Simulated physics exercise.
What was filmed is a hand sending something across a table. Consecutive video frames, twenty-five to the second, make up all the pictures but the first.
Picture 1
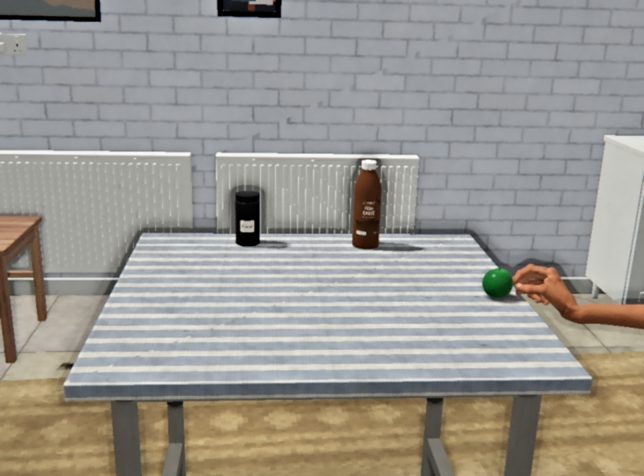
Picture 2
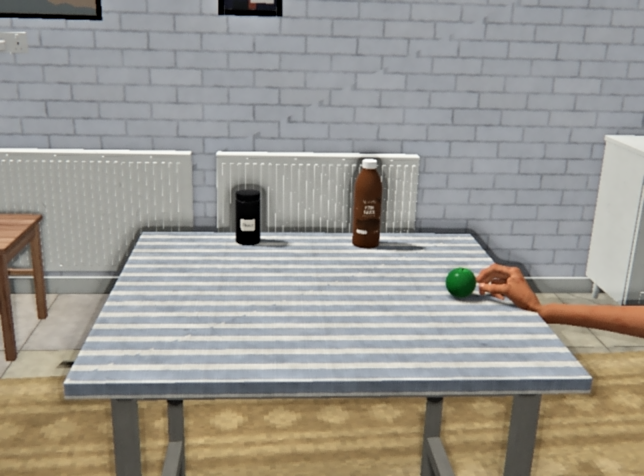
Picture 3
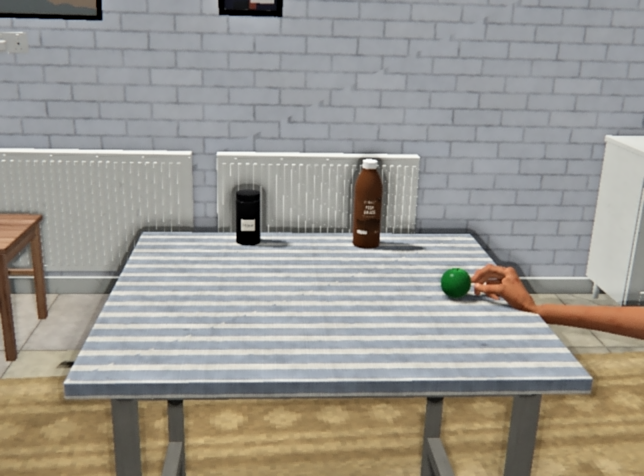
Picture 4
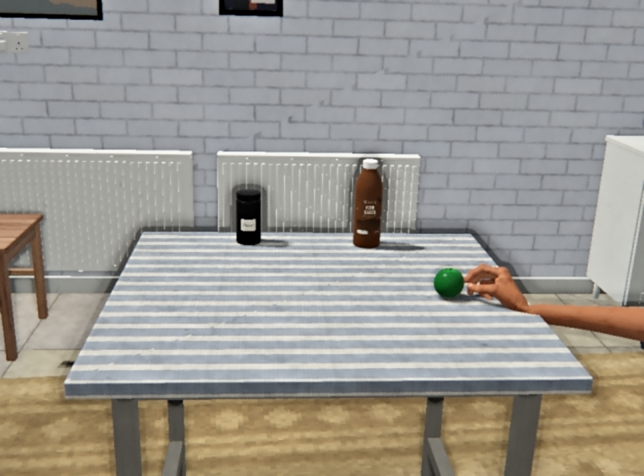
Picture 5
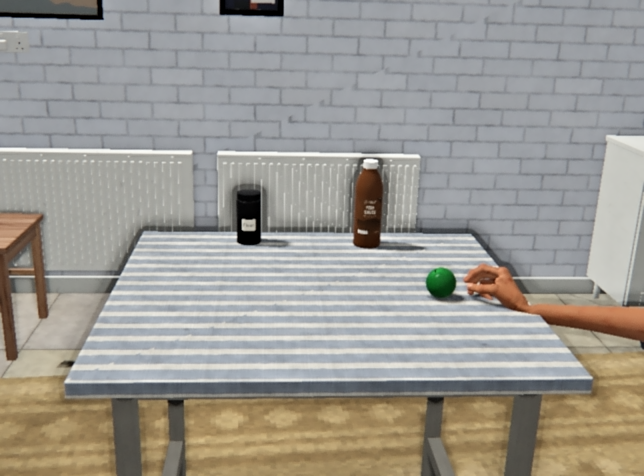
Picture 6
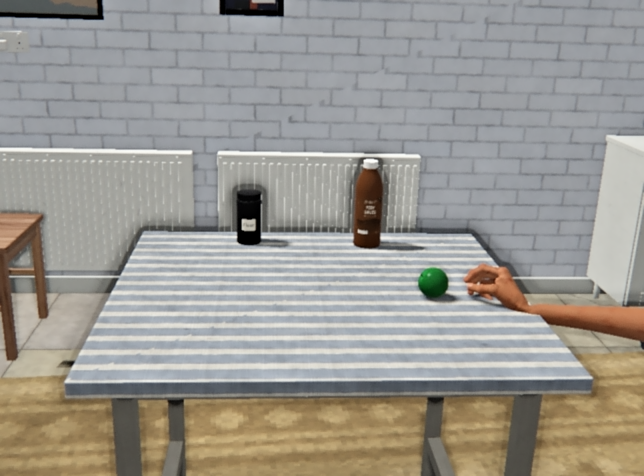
A green apple starts near the right edge of a striped table, held at the fingertips of a hand reaching in from the right. The hand moves it a short way left, then stays behind as the apple slides slightly farther left, leaving a small gap, while two bottle-like containers stand still at the back.
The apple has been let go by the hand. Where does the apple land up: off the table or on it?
On it.
Then, 0.10 s past the last view, green apple displaced about its own width near (415, 282).
Then, 0.30 s past the last view, green apple displaced well along near (385, 283).
Then, 0.60 s past the last view, green apple displaced well along near (356, 283).
Finally, moved from the start, green apple. Final places as the last picture's camera would see them, green apple near (348, 283).
